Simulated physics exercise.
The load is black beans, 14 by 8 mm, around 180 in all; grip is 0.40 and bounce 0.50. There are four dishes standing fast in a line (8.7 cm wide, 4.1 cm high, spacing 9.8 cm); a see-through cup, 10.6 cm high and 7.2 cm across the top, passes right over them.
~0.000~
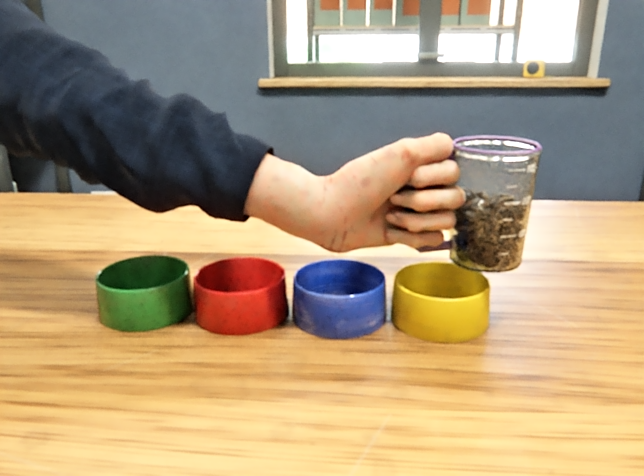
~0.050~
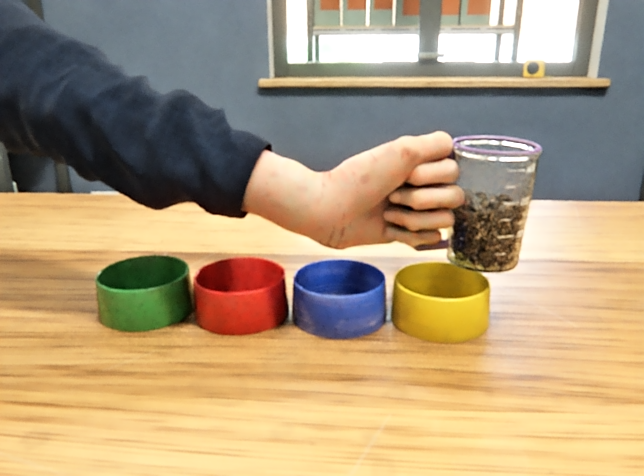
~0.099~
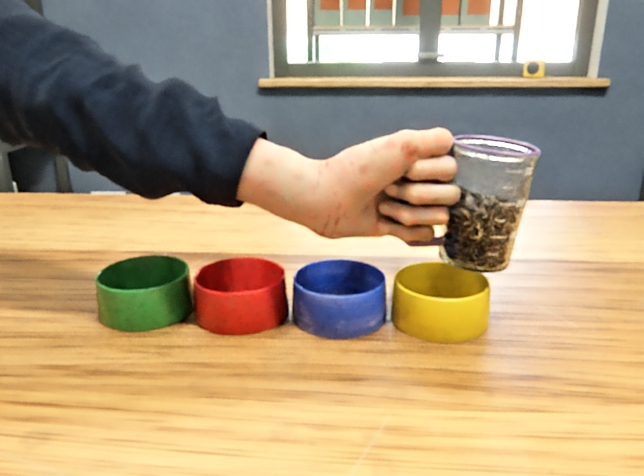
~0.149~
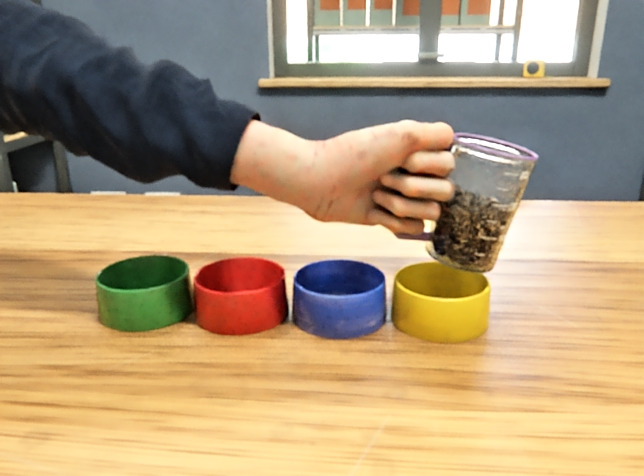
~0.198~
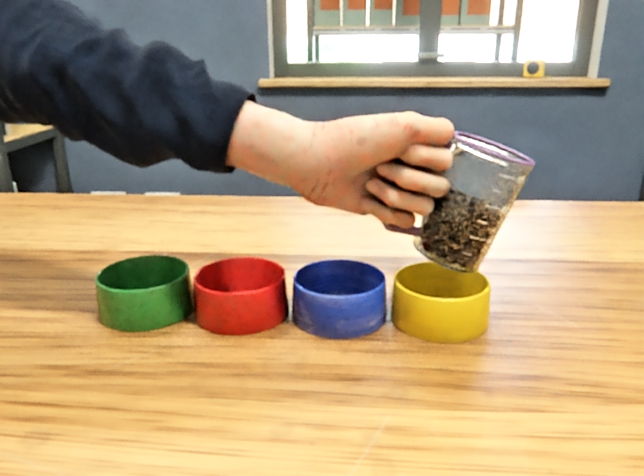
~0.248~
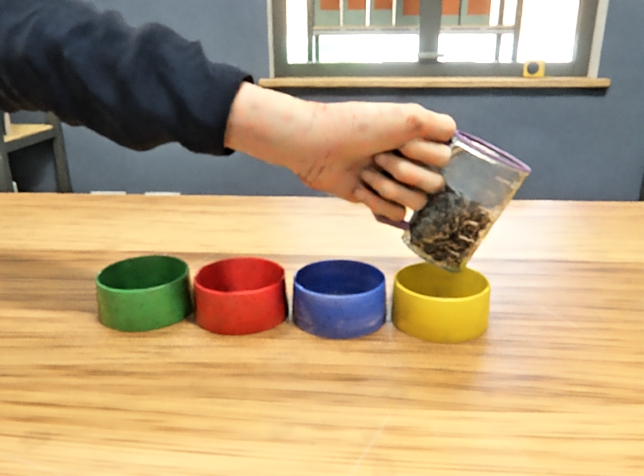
The clip opens on a hand holding a clear cup partly filled with small dark pieces, upright above the yellow dish at the right end of a row with green, red and blue dishes. The hand then tilts the cup gradually to the right, shifting it slightly left, the pieces still inside.
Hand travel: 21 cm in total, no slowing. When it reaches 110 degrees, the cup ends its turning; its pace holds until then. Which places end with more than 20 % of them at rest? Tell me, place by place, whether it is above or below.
In order: Red: The count there will be a fifth or smaller; blue: The count there will be bigger than a fifth; green: The count there will be a fifth or smaller; yellow: The count there will be bigger than a fifth; counter: The count there will be a fifth or smaller.
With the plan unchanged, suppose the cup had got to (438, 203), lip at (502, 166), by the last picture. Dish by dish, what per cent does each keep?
Red 0, blue 100, green 0, yellow 0.
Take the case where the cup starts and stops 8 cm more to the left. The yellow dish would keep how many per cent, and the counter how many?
The yellow dish would get 0 and the counter 10.
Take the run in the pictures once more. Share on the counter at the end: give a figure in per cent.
About 10 percent.
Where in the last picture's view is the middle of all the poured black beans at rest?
Est. centre at rest: (356, 303) px.
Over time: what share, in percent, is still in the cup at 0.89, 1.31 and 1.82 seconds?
In turn: 100 %, 35 %, 10 %.
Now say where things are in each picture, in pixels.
Cup at (490, 204), tilt 0 degrees, lip at (538, 146), moved 0.0 cm; middle of the pieces at (488, 233); yellow dish at (442, 280); blue dish at (339, 277); red dish at (240, 275); green dish at (143, 272), in the first frame.
Cup at (488, 204), tilt 1 degrees, lip at (538, 147), moved 0.1 cm; middle of the pieces at (486, 233), in the second frame.
Cup at (484, 204), tilt 6 degrees, lip at (537, 150), moved 0.6 cm; middle of the pieces at (479, 232), in the third frame.
Cup at (476, 204), tilt 12 degrees, lip at (534, 155), moved 1.2 cm; middle of the pieces at (468, 232), in the fourth frame.
Cup at (468, 203), tilt 19 degrees, lip at (531, 162), moved 1.9 cm; middle of the pieces at (457, 231), in the fifth frame.
Cup at (461, 203), tilt 25 degrees, lip at (527, 169), moved 2.6 cm; middle of the pieces at (446, 230); yellow dish at (442, 280); blue dish at (339, 277); red dish at (240, 275); green dish at (143, 272). Its pace works out near 135 degrees a second; the hand travels 14 cm a second, in the sixth frame.
After 0.89 s, tilt 109 degrees; cup holds 100 %.
After 1.31 s, tilt 110 degrees; cup holds 35 %, blue 25 %, yellow 30 %.
After 1.82 s, tilt 110 degrees; cup holds 10 %, blue 55 %, yellow 30 %.
At rest (2.5 s), red 0 %, blue 60 %, green 0 %, yellow 30 %, counter 10 %.
